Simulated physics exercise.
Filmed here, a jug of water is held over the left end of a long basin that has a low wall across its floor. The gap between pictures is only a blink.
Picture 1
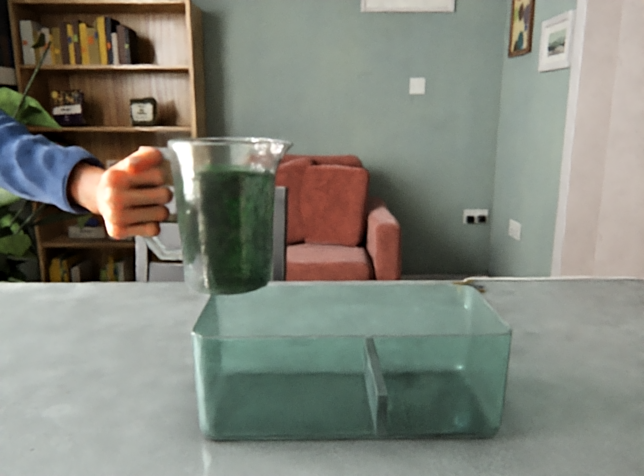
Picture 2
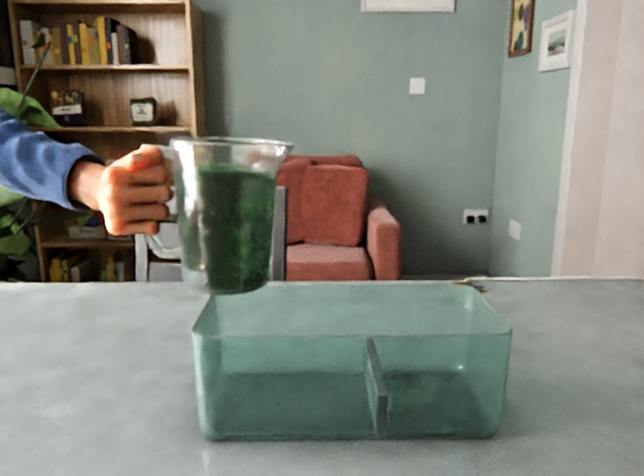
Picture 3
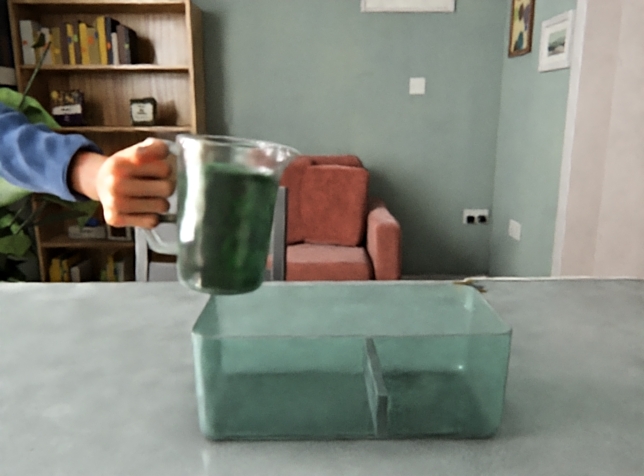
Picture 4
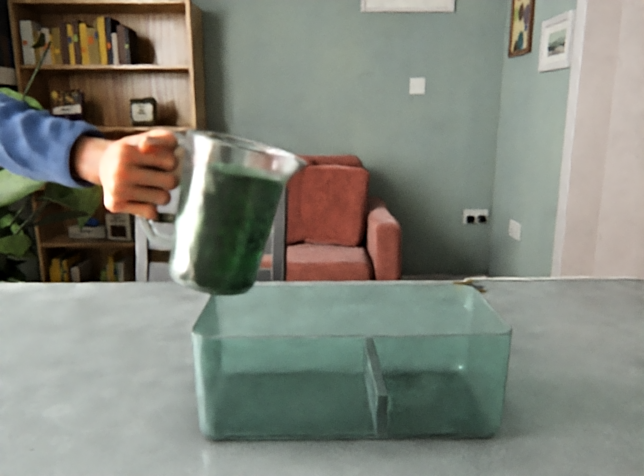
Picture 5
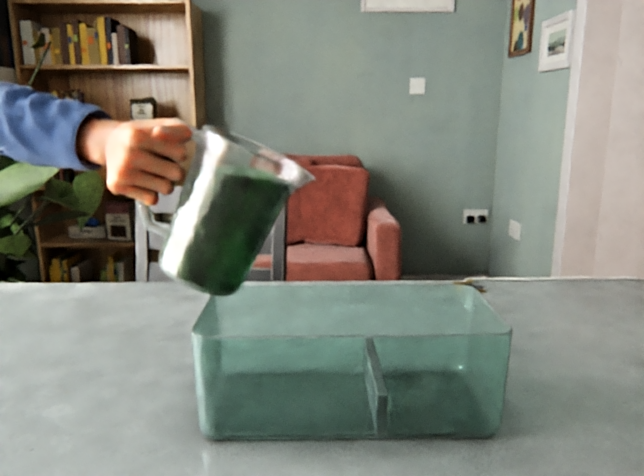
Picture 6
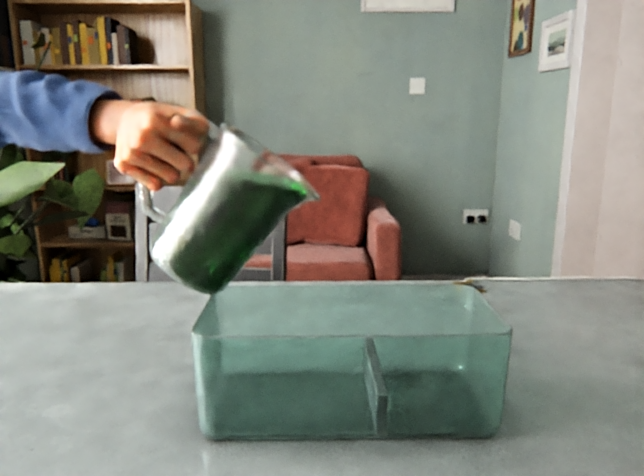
A hand in a blue sleeve held a glass jug of green liquid above the left end of a long, clear green basin with a low divider, then steadily tilted the jug to the right.
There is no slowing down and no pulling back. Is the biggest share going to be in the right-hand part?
No - it will be in the left part.
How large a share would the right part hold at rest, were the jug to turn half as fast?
It comes to some 20 in a hundred.
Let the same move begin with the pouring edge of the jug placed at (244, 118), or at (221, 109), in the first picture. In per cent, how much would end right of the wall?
5 % and 5 %.
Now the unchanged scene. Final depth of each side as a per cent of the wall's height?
Levels: Left around 50 per cent, right around 20 per cent.
A moment on, the tilt is 97° and 65 per cent is still to pour, 14 is left of the wall and 4 right of it.
Next, the tilt is 99° and 30 per cent is still to pour, 49 is left of the wall and 8 right of it.
Then the tilt is 99° and 10 per cent is still to pour, 67 is left of the wall and 17 right of it.
Later the tilt is 99° and 3 per cent is still to pour, 77 is left of the wall and 17 right of it.
At rest 80 per cent lies left of the wall, 18 right of it and 2 outside.
